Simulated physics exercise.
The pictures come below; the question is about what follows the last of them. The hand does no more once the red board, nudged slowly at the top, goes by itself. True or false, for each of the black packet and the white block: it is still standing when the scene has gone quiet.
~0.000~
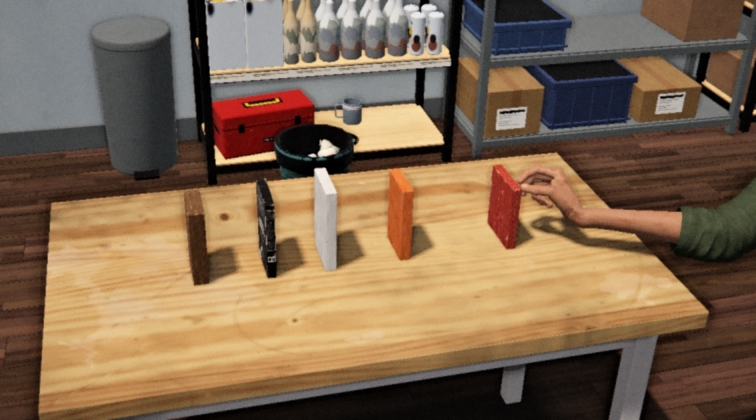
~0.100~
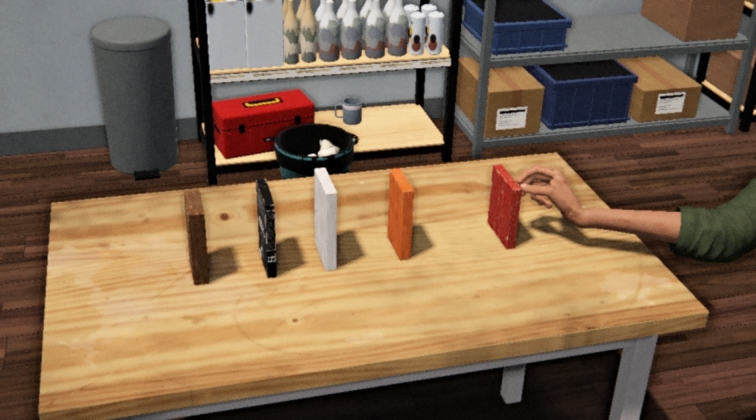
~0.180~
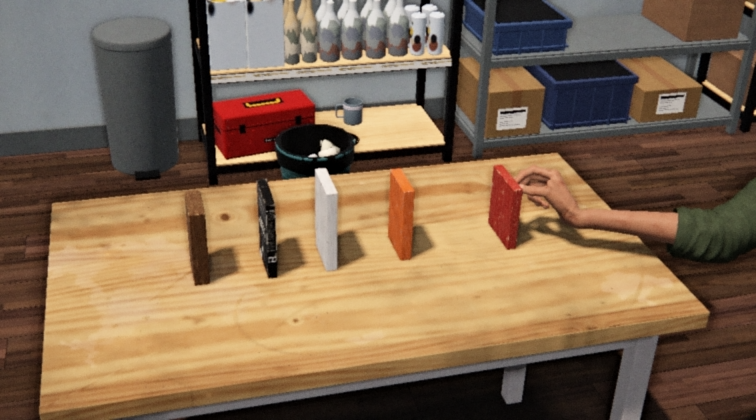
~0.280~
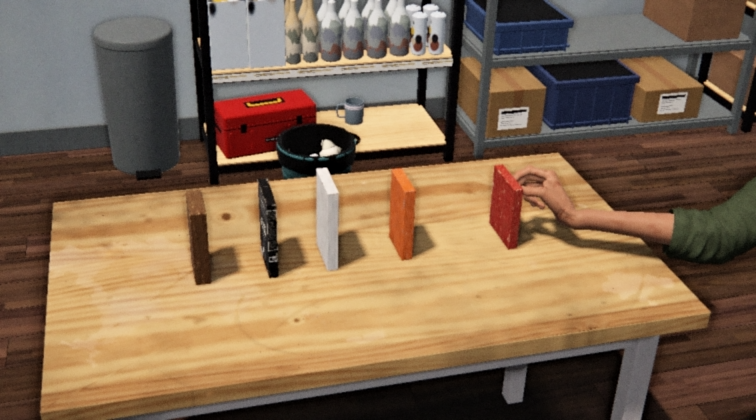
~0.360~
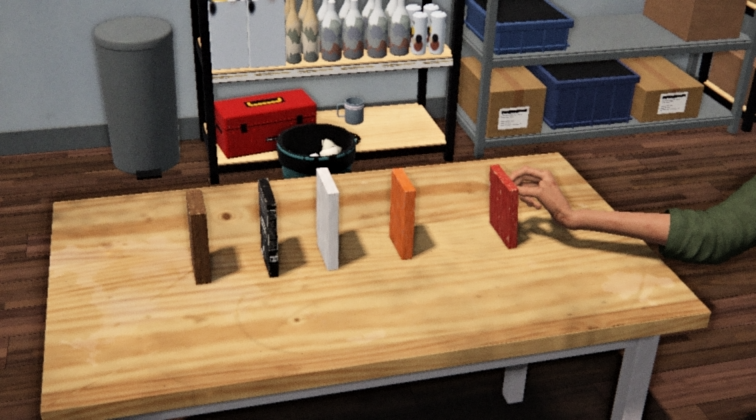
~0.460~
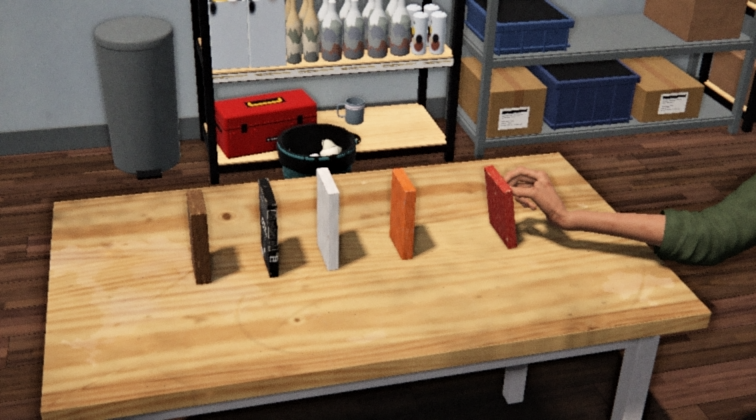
Black packet: True; white block: True.
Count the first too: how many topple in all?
That adds up to 1 in total.
After 0.66 s, red board 37° over.
After 0.76 s, red board 84° over.
After 0.96 s, red board 90° over.
At rest (1.5 s), all 3 in place. Seen from the same camera at the end, black packet near (269, 228), white block near (328, 219).
